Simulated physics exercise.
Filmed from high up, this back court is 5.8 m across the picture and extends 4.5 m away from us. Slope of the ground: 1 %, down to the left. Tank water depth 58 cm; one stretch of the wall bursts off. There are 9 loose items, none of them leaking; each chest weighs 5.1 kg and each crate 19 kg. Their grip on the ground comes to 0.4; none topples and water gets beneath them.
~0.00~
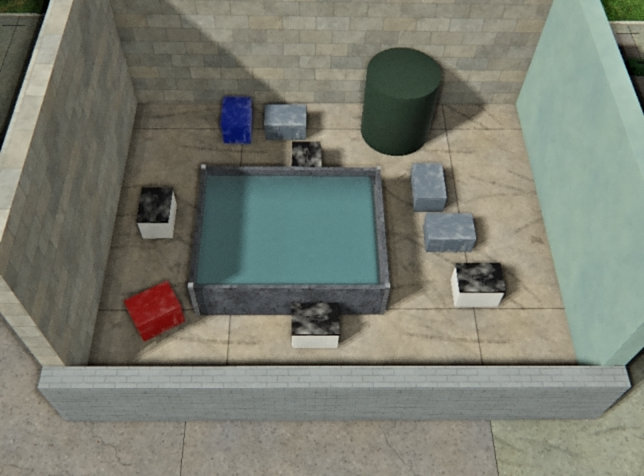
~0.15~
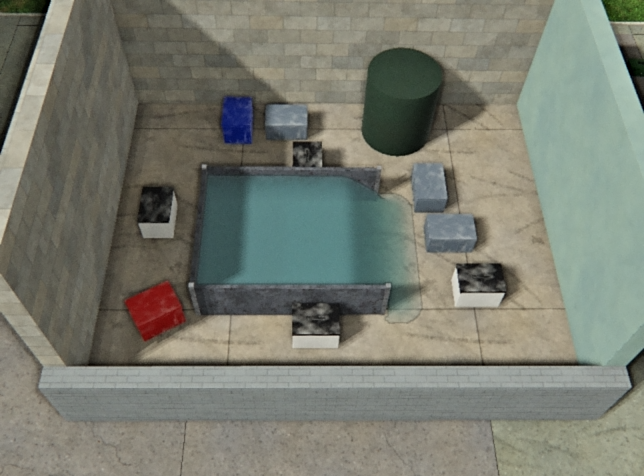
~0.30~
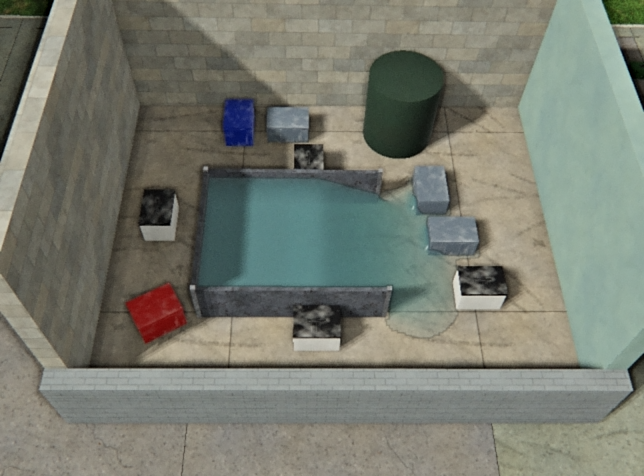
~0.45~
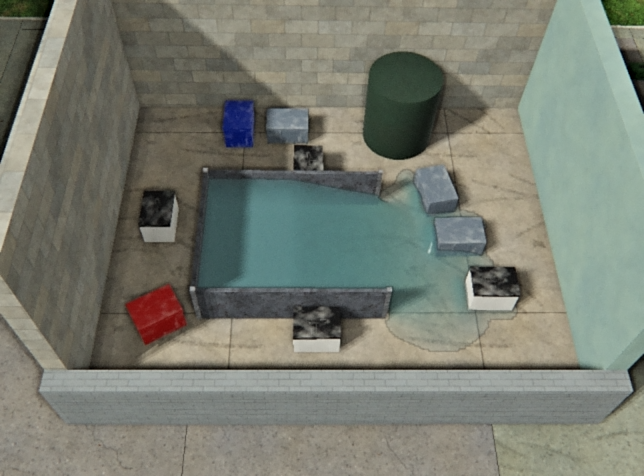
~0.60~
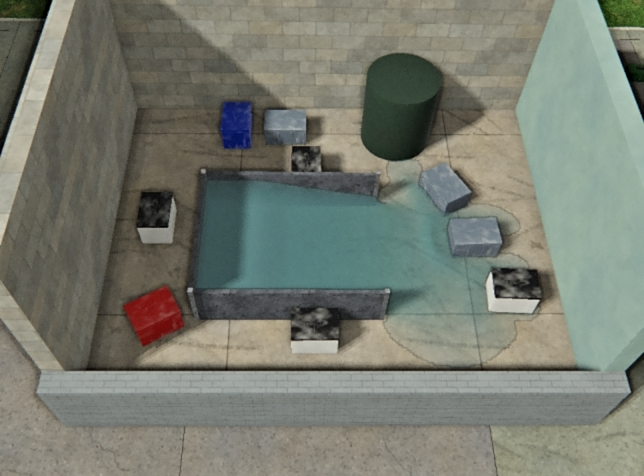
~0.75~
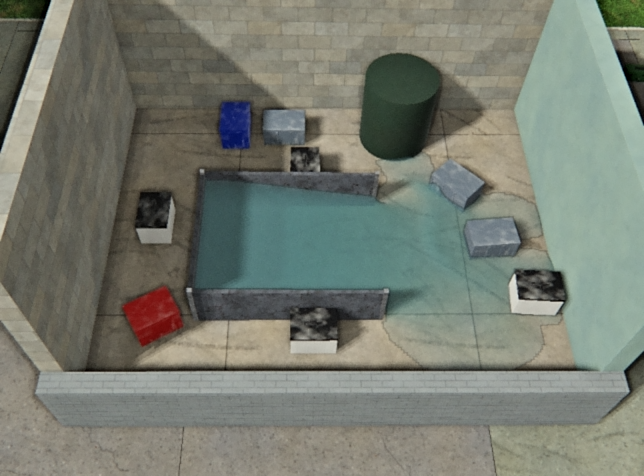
To begin with, a walled court holds a full rectangular tank of water, with a dark green cylinder and scattered blocks around it. The tank's right side opens and water spreads across the paving, pushing the two grey blocks and a black-topped one rightward, while the red and blue blocks stay put.
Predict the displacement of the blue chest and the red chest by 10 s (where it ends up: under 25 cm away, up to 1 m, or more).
My prediction: My guess is the blue chest shifts a moderate distance; my guess is the red chest gets washed a long way.
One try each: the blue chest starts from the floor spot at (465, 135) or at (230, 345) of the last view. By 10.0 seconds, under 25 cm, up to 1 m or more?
Try one, it is swept a long way; try two, it is swept a long way.
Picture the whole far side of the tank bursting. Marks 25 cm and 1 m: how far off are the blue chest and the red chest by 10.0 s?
The blue chest is swept away, the red chest is swept away.
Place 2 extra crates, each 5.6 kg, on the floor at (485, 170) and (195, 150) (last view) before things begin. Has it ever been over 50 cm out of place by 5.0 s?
Respectively: Outside the limit and inside the limit.
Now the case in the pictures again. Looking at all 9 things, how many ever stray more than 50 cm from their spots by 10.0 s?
It works out to 9.
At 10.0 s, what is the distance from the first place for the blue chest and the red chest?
I'd estimate about 60 and 250 cm, in that order.
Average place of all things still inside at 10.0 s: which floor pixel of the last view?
The centre sits near (264, 171).
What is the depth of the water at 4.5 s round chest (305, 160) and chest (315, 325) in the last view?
First about 4 cm, second about 8 cm.
After 2.0 s the blue chest is near (235, 116), 0.0 m from its start, aground; the red chest is near (151, 309), 0.0 m from its start, aground; 3 afloat.
After 4.5 s the blue chest is near (235, 116), 0.0 m from its start, aground; the red chest is near (120, 275), 0.6 m from its start, aground; 4 afloat.
After 7.0 s the blue chest is near (198, 104), 0.6 m from its start, afloat; the red chest is near (172, 178), 1.9 m from its start, afloat; 8 afloat.
After 10.0 s the blue chest is near (249, 145), 0.7 m from its start, afloat; the red chest is near (202, 144), 2.5 m from its start, afloat; 8 afloat.
